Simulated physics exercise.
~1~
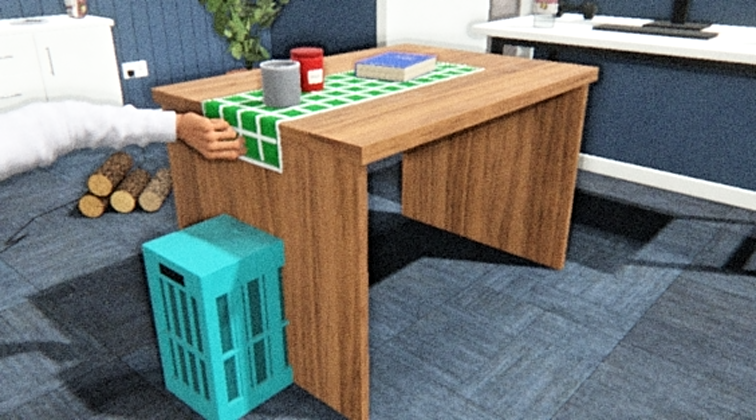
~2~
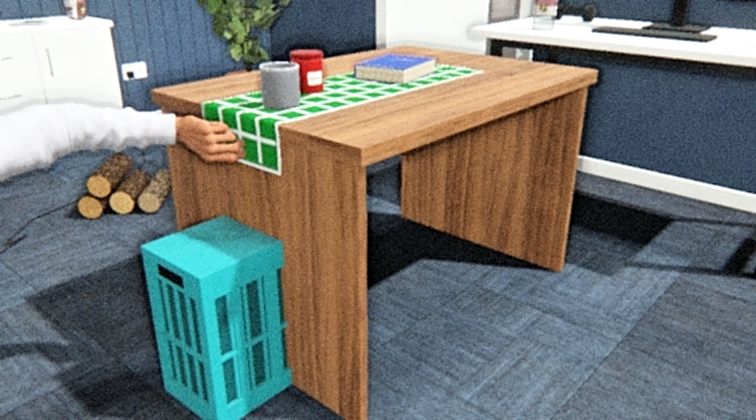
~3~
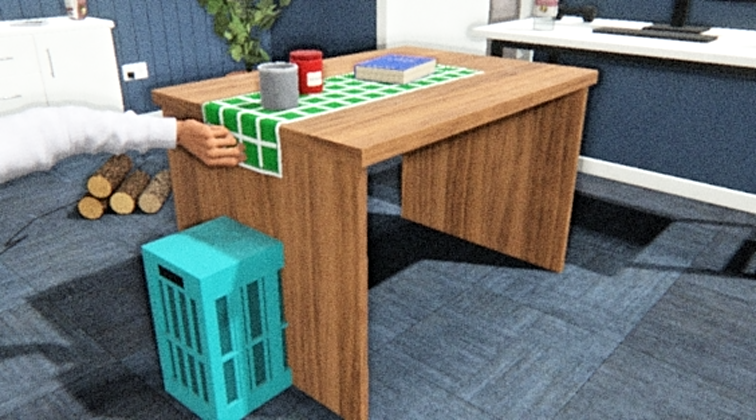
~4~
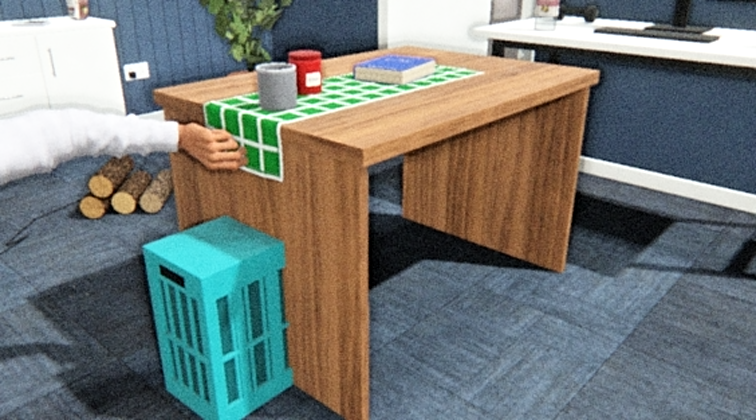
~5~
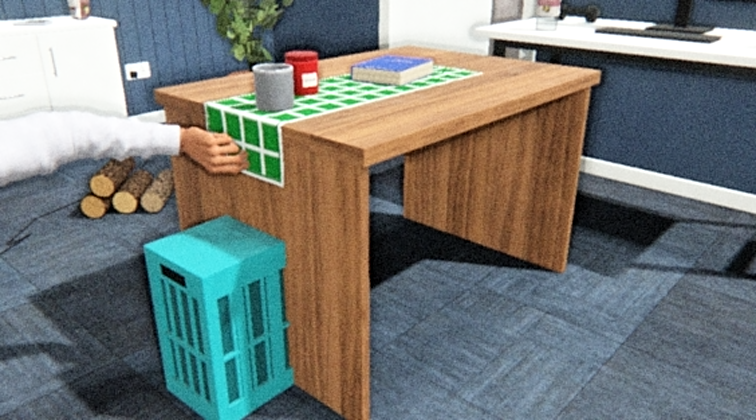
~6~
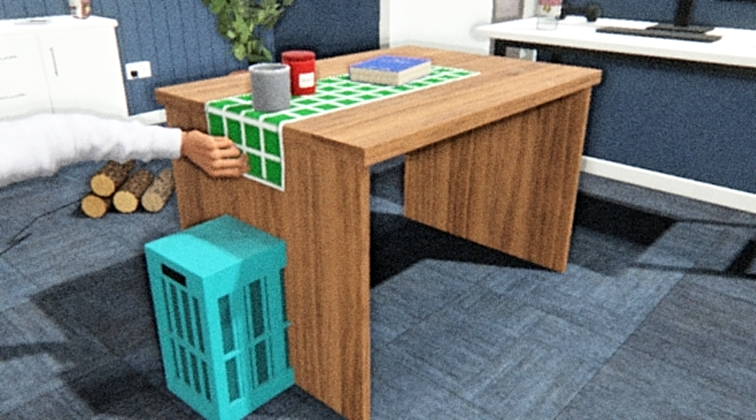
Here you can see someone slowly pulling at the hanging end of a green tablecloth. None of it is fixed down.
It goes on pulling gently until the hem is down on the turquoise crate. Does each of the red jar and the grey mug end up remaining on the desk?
The red jar - yes, the grey mug - no.
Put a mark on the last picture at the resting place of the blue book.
About (359, 77).
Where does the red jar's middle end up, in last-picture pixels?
That one winds up at (256, 82) in the last picture.
Then, 0.34 s past the final frame, hem going down; jar carried along near (284, 76); mug carried along near (250, 93).
Then, 0.86 s past the final frame, hem on the crate; jar carried along near (256, 82); mug over the edge.
When it is over, hem on the crate; jar carried along near (256, 82); mug over the edge. The red jar remains up there and the grey mug is carried off the end.
